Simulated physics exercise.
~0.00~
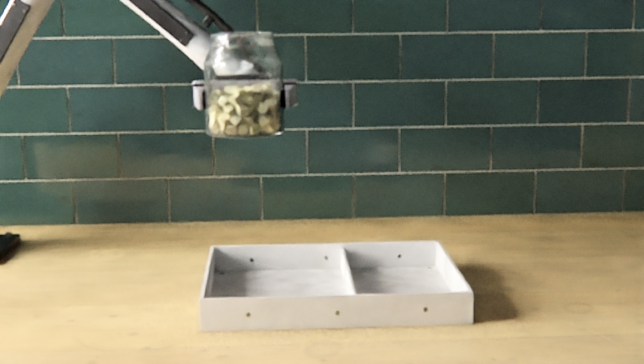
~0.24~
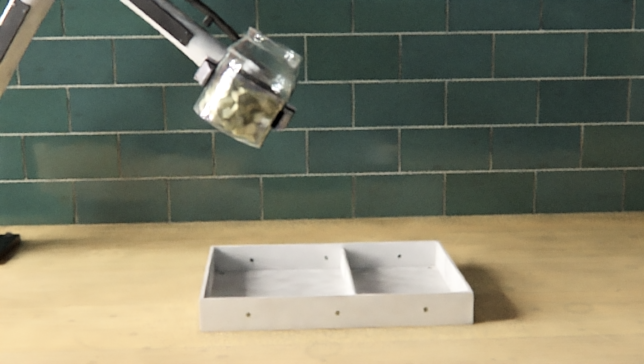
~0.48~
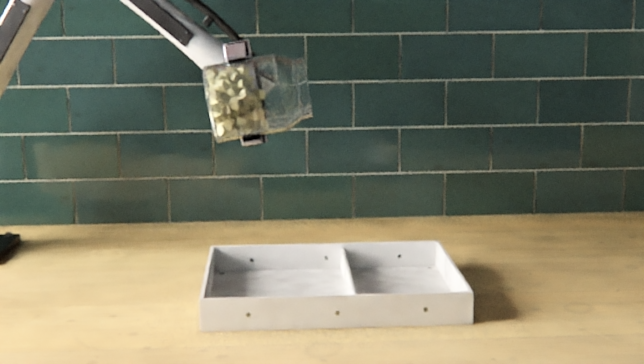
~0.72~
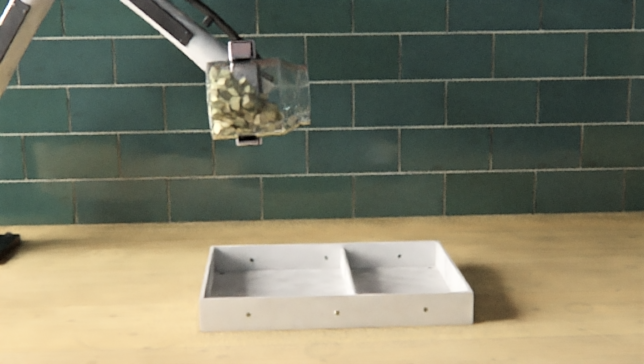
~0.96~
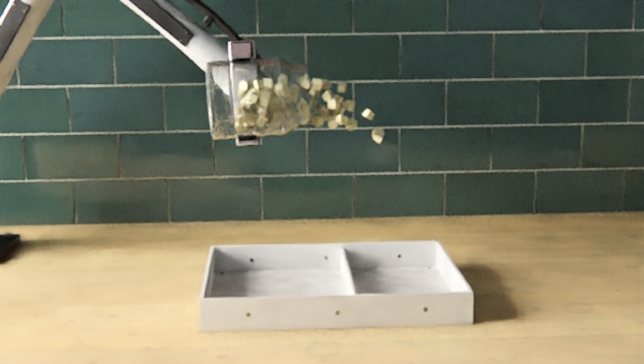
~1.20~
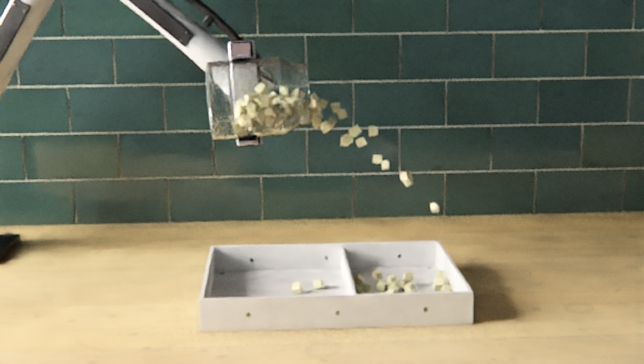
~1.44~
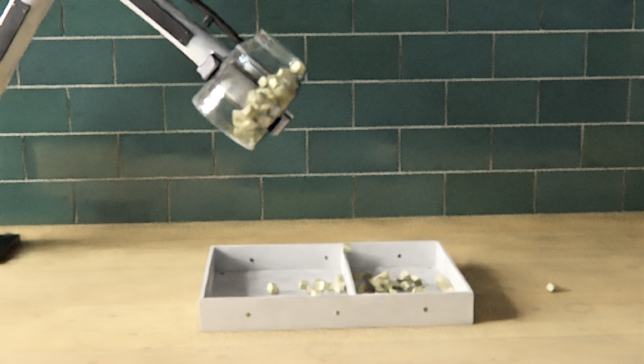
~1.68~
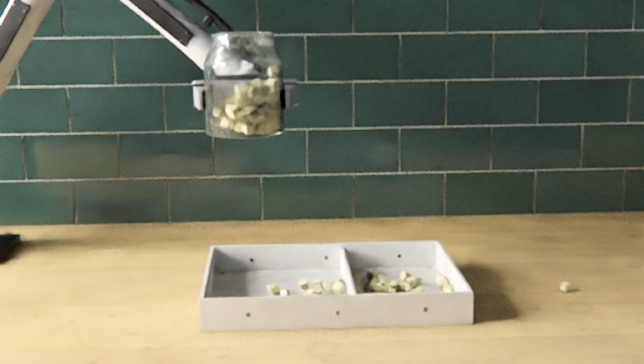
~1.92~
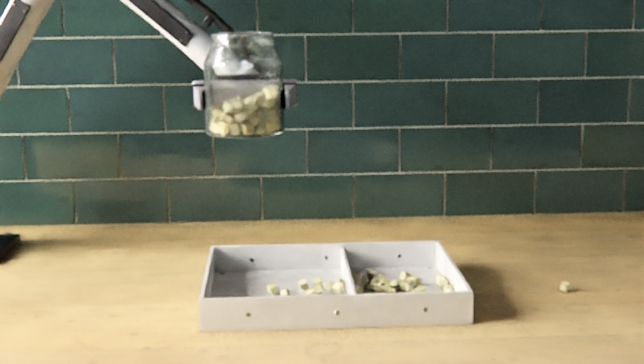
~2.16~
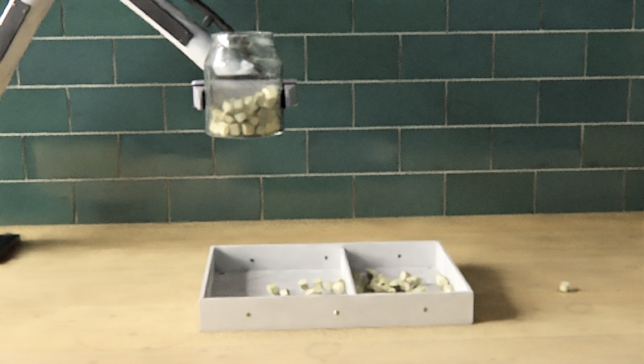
At first, a robot arm holds an upright glass jar of pale vegetable dice above a low, light grey tray with two compartments on a wooden table. The arm tips the jar to the right until it lies on its side, the dice still inside. Then pieces spill from the mouth and fall in an arc, mostly into the tray's right part. The arm swings the jar back upright with many dice still inside. In the end, a small heap sits in the right compartment, fewer pieces lie in the left, and one rests on the table to the right.
